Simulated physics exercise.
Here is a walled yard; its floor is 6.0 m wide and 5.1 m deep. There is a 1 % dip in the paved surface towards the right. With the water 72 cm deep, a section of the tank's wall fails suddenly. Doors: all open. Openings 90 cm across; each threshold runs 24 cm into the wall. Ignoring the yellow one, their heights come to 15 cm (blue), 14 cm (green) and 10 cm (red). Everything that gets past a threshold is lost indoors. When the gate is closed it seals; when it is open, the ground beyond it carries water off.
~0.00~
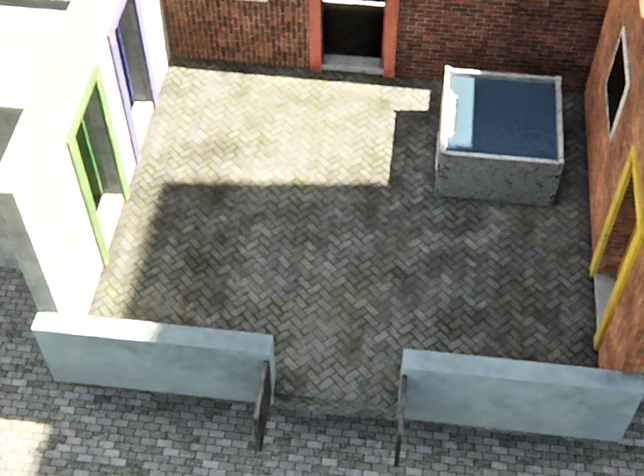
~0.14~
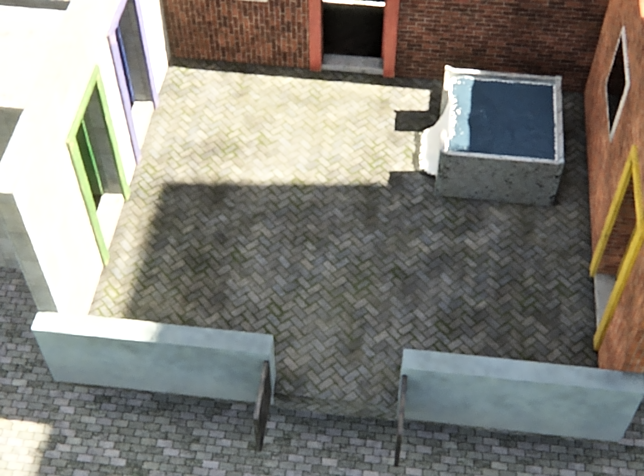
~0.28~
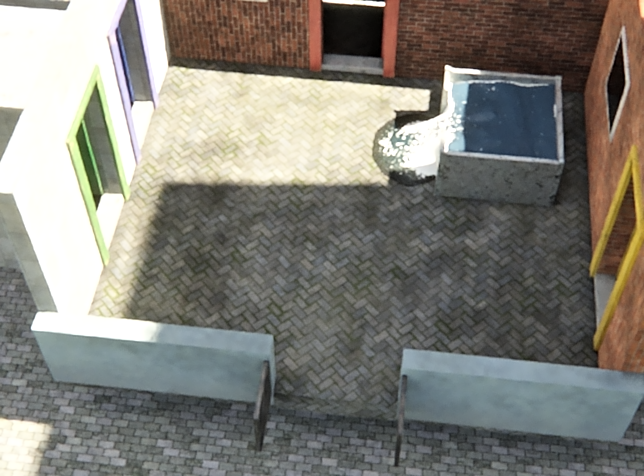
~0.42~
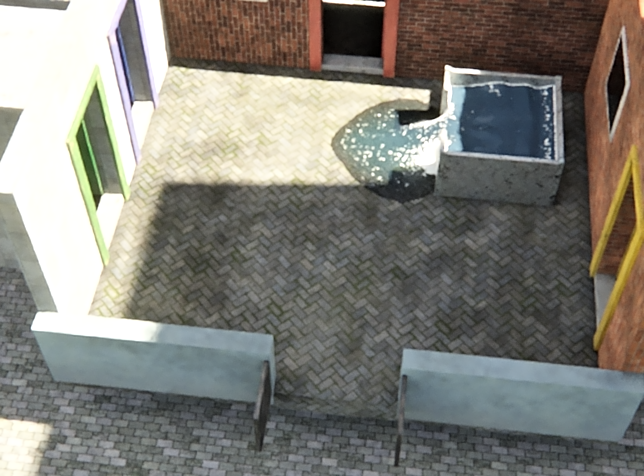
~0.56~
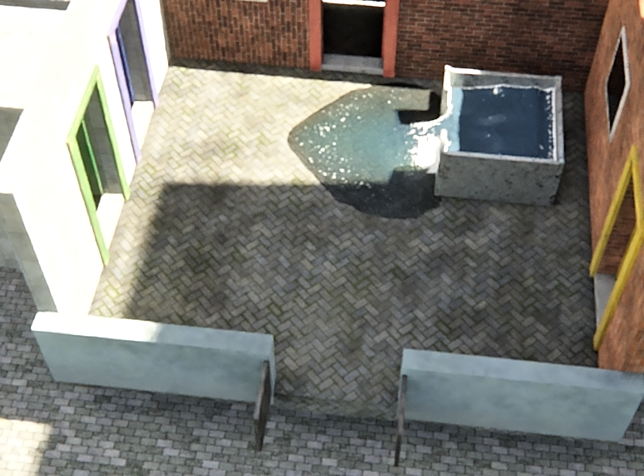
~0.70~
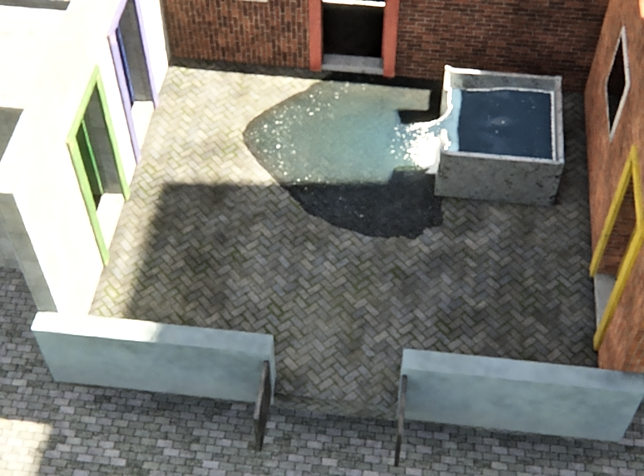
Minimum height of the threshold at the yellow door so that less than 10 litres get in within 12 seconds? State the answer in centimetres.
Roughly 6 cm.
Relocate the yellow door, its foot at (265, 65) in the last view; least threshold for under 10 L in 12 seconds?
9.0 cm.
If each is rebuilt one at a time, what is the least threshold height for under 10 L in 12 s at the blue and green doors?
Close to 14.0 cm (blue) and close to 9.0 cm (green).
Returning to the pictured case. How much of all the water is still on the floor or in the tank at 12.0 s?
Water still present: Approx. 90 %.
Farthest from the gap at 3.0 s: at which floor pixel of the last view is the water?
At about (77, 351).
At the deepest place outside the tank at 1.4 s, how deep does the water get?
Close to 24 centimetres.
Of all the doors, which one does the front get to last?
I'd say the yellow one.
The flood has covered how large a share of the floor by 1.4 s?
Roughly 40 percent of the floor.
After 1.4 s water covers 40 % of the floor, deepest (24 cm) near (423, 154); it has not reached the yellow door.
After 3.0 s water covers 55 % of the floor, deepest (22 cm) near (215, 79); it has not reached the yellow door.
After 12.0 s water covers 95 % of the floor, deepest (13 cm) near (582, 112); 9 cm at the yellow door, 0 litres in over its 10 cm threshold.
At the yellow door as built, the water arrived by 7.5 s and peaked near 9 cm at 12.0 s.
Run again over the same 12 s with other heights there, 22 litres in over 5 cm, 4 litres over 7 cm. The limit of 10 litres is kept from about 6 cm up.
